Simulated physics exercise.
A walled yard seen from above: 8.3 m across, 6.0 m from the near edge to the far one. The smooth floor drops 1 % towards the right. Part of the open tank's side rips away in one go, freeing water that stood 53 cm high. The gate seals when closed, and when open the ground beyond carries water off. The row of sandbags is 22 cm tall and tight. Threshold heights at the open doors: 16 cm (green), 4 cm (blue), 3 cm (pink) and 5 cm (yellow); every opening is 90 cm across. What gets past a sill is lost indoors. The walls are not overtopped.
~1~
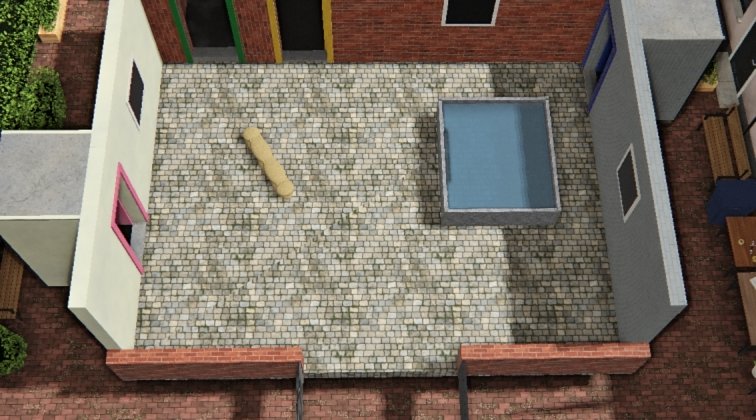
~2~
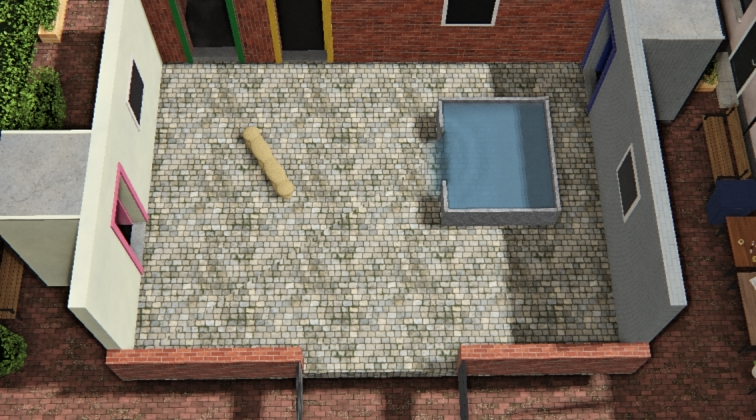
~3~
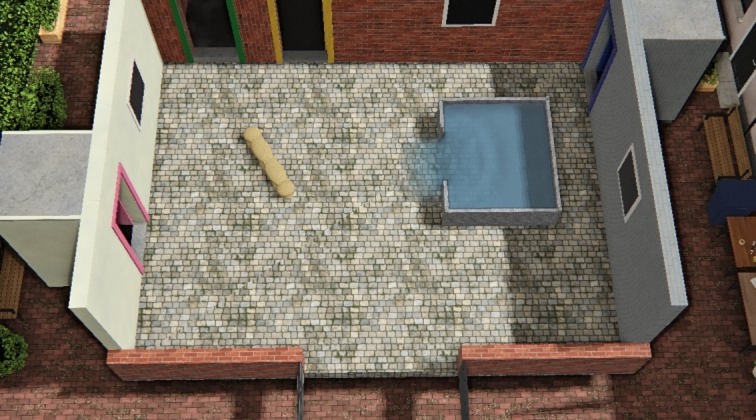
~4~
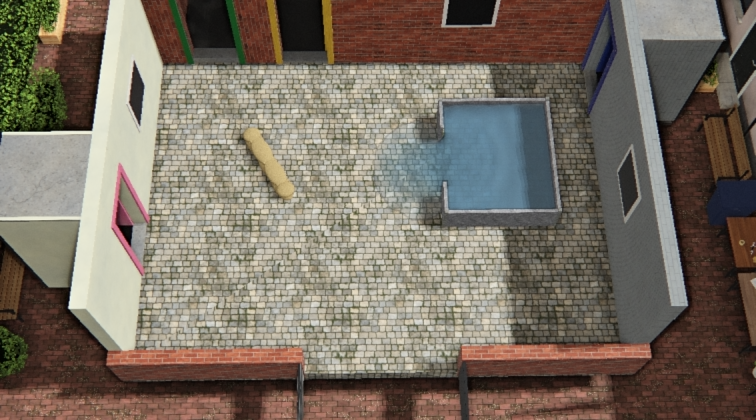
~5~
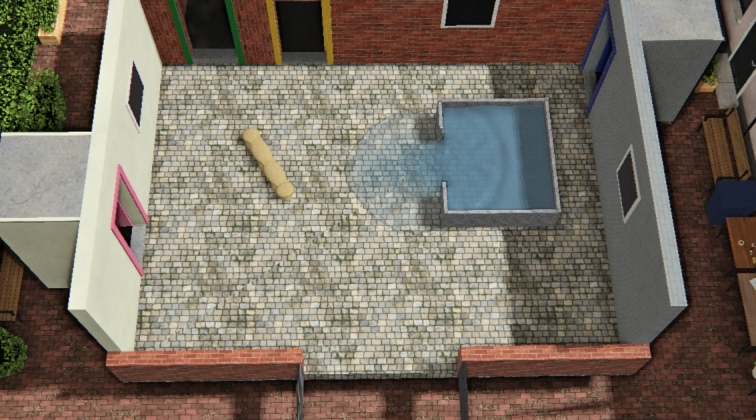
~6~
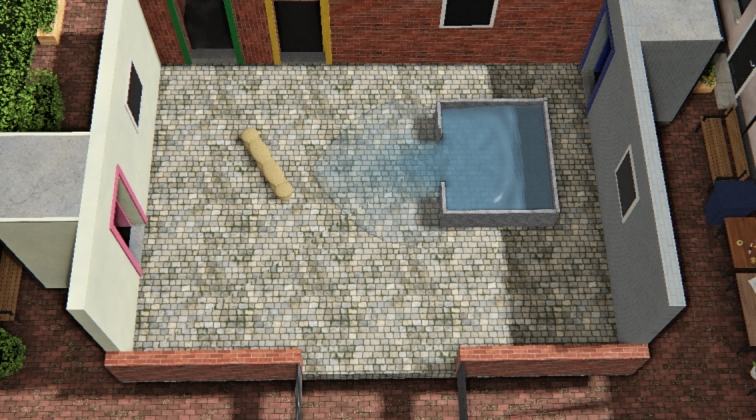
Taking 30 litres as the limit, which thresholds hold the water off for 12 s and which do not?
Door by door: At the green door it does not reach the limit; at the blue door it does not reach the limit; at the pink door it goes over the limit; at the yellow door it goes over the limit.
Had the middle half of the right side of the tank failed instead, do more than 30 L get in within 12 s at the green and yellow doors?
Then: Green not over, yellow below.
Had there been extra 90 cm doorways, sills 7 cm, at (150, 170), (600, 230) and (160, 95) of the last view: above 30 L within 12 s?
In turn: Under, below, above.
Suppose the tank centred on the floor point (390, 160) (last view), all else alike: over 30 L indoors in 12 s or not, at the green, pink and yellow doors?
Then: Green below, pink under, yellow over.
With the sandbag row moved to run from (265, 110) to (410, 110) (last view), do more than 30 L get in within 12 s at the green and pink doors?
Then: Green not over, pink above.
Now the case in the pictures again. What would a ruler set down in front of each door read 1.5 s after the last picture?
In cm: Green 0, blue 0, pink 0, yellow 10.
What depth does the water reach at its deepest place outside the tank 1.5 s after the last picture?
About 24 cm.
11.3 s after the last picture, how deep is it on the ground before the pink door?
Some 4.5 cm.
Then, 0.7 s after the last picture water covers 20 % of the floor and is deepest (28 cm) near (431, 171); green door not reached, blue door not reached, pink door not reached, yellow door not reached.
Then, 1.5 s after the last picture water covers 35 % of the floor and is deepest (24 cm) near (431, 171); green door not reached, blue door not reached, pink door not reached, yellow door 10 cm at the sill, 0 L in.
Then, 2.8 s after the last picture water covers 50 % of the floor and is deepest (23 cm) near (171, 68); green door 13 cm at the sill, 0 L in, blue door not reached, pink door 6 cm at the sill, 4 L in, yellow door 10 cm at the sill, 11 L in.
Then, 6.3 s after the last picture water covers 60 % of the floor and is deepest (11 cm) near (431, 171); green door 9 cm at the sill, 1 L in, blue door not reached, pink door 8 cm at the sill, 34 L in, yellow door 7 cm at the sill, 52 L in.
Then, 11.3 s after the last picture water covers 90 % of the floor and is deepest (7 cm) near (581, 90); green door 4 cm at the sill, 1 L in, blue door 7 cm at the sill, 8 L in, pink door 5 cm at the sill, 65 L in, yellow door 5 cm at the sill, 60 L in.
